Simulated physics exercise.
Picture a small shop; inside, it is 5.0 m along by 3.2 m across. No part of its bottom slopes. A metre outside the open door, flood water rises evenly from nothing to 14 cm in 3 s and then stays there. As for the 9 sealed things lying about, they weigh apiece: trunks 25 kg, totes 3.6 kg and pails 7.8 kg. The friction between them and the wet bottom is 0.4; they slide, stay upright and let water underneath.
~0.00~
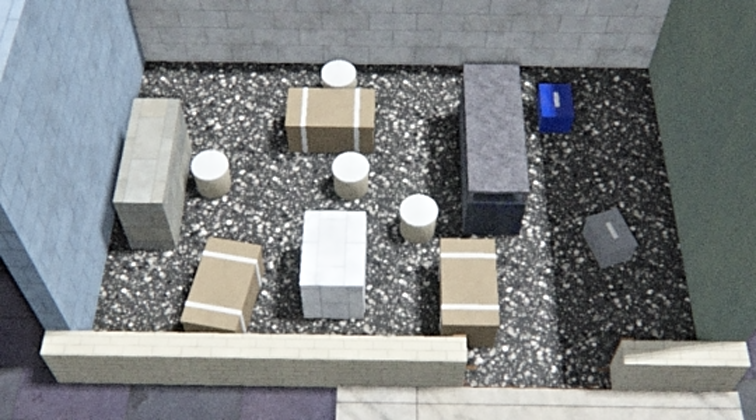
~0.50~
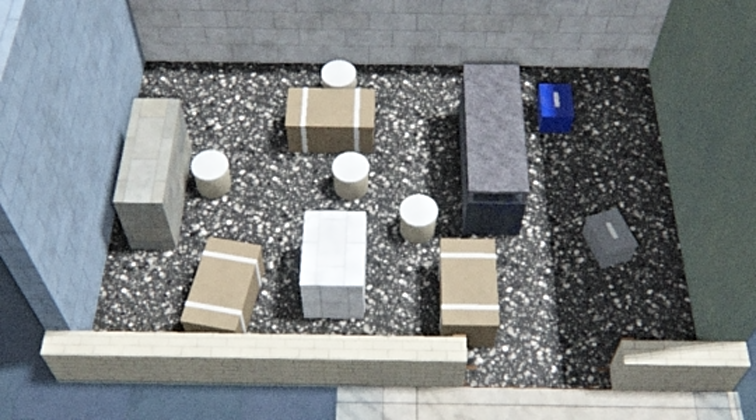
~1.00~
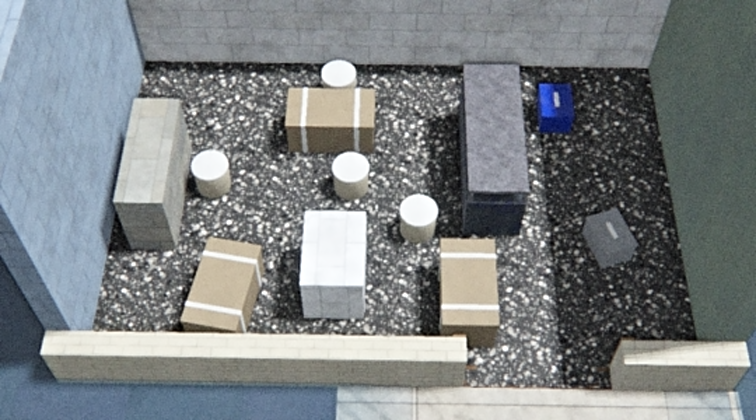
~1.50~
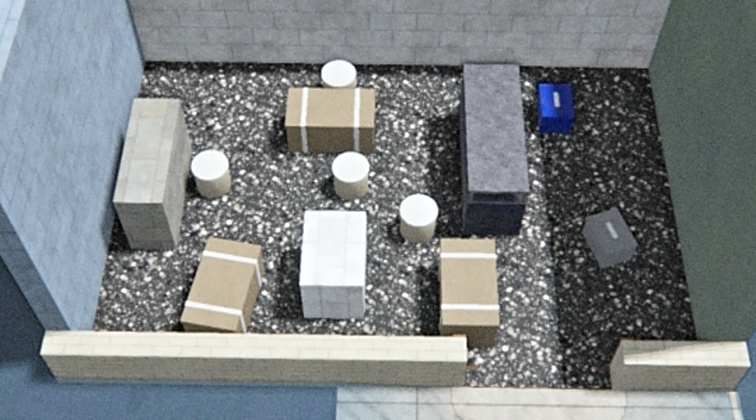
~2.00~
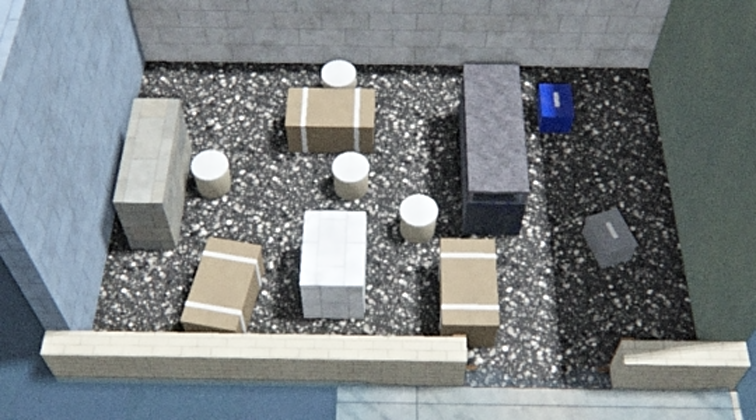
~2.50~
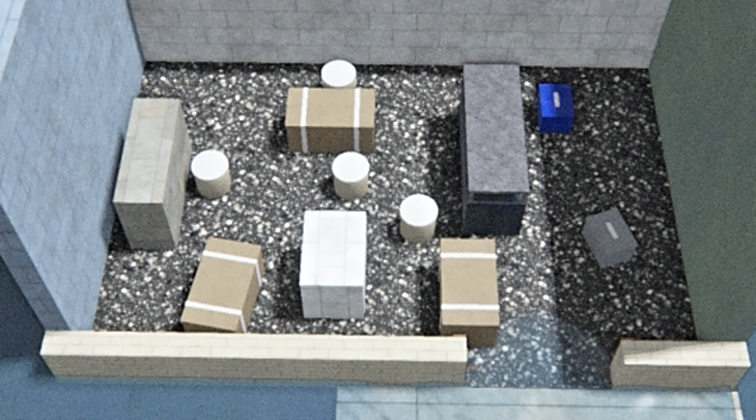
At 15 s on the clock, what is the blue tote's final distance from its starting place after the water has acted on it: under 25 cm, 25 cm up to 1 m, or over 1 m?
Over 1 m.
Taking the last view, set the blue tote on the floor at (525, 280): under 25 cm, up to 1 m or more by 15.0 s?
By then it winds up well off.
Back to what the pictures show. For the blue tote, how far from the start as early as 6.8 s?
Displacement by then near 30 cm.
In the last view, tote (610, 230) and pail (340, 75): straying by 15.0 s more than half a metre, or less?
Beyond, beyond.
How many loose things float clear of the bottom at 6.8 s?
My tally comes to 2.
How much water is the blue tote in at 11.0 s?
Close to 8 centimetres.
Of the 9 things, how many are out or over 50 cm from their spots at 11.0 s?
I get 2.
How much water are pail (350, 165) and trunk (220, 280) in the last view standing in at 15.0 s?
About 7 and 6 cm.
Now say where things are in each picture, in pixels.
The blue tote at (557, 100) rests on the ground; water covers 0.0 m2; 0 of 9 have shifted, in the first picture.
The blue tote at (557, 100) rests on the ground; 0.0 m2 under water; 0 of 9 have shifted, in the second picture.
The blue tote at (557, 100), on the bottom; water covers 0.0 m2; 0 of 9 have shifted, in the third picture.
The blue tote at (557, 100) rests on the ground; 0.0 m2 under water; 0 of 9 have shifted, in the fourth picture.
The blue tote at (557, 100), on the bottom; 0.0 m2 under water; 0 of 9 have shifted, in the fifth picture.
The blue tote at (557, 100) rests on the ground; 0.4 m2 under water; 0 of 9 have shifted, in the sixth picture.
After 3.5 s the blue tote is near (557, 100), 0.0 m from its start, aground; 0 afloat.
After 6.8 s the blue tote is near (526, 85), 0.3 m from its start, afloat; 2 afloat.
After 11.0 s the blue tote is near (319, 61), 2.3 m from its start, afloat; 2 afloat.
After 15.0 s the blue tote is near (253, 51), 2.9 m from its start, afloat; 2 afloat.
